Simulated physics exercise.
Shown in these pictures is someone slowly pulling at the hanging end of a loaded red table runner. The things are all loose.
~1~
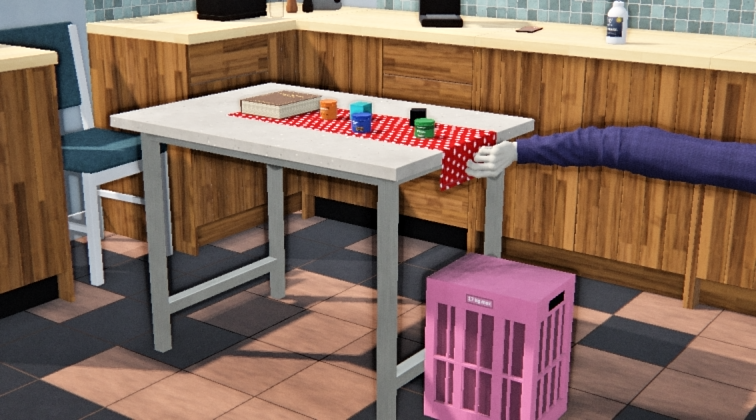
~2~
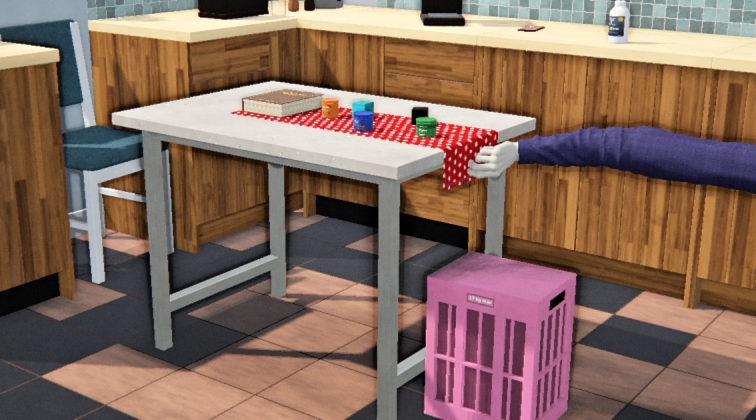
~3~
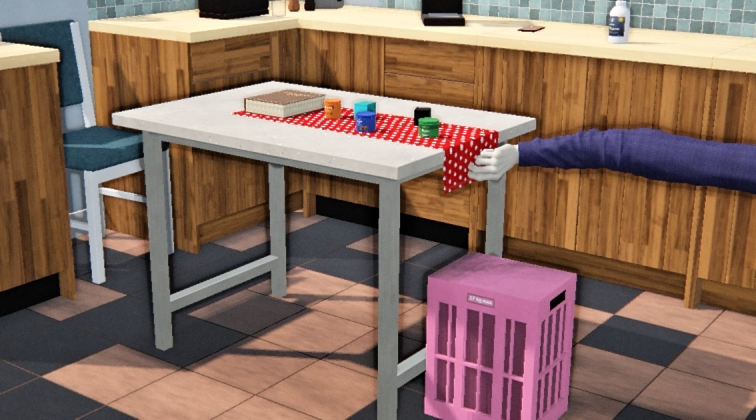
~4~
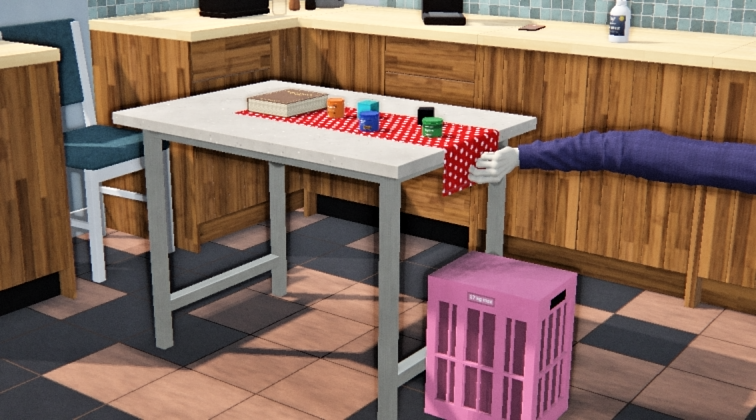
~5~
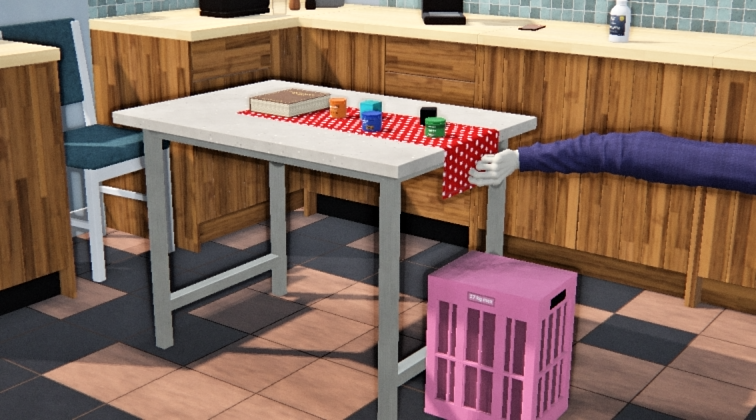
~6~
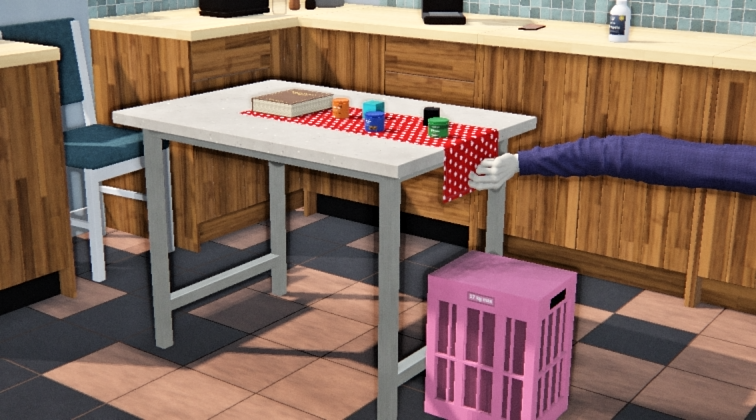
A red patterned table runner, loaded with a book, small colored pots and a couple of cubes, is pulled slowly by a purple-sleeved hand at its hanging end. The items ride along slightly to the right as the hem drops a little lower above the still pink crate.
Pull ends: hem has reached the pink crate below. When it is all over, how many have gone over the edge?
The final total over the edge will be two.
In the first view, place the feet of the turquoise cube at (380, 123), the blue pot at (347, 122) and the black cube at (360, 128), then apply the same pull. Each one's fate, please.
The turquoise cube will stay where it is, the blue pot will stay where it is, the black cube will stay where it is.
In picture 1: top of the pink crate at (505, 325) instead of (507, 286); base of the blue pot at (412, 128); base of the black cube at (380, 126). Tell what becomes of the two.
The blue pot is lost; the black cube is lost.
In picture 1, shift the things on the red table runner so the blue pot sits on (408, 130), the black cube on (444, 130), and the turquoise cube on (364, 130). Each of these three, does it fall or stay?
Each in turn: The blue pot goes down, the black cube goes down, the turquoise cube stays aloft.
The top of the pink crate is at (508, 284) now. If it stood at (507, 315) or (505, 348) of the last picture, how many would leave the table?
3 and 4.
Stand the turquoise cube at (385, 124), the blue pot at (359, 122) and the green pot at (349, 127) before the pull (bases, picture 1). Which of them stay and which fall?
Outcome: The turquoise cube is still in place, the blue pot is still in place, the green pot is still in place.
Soon after, hem near (471, 232); green pot gone.
After that, hem on the crate; green pot and black cube gone.
In the end, hem on the crate; green pot and black cube gone. The answer is two.
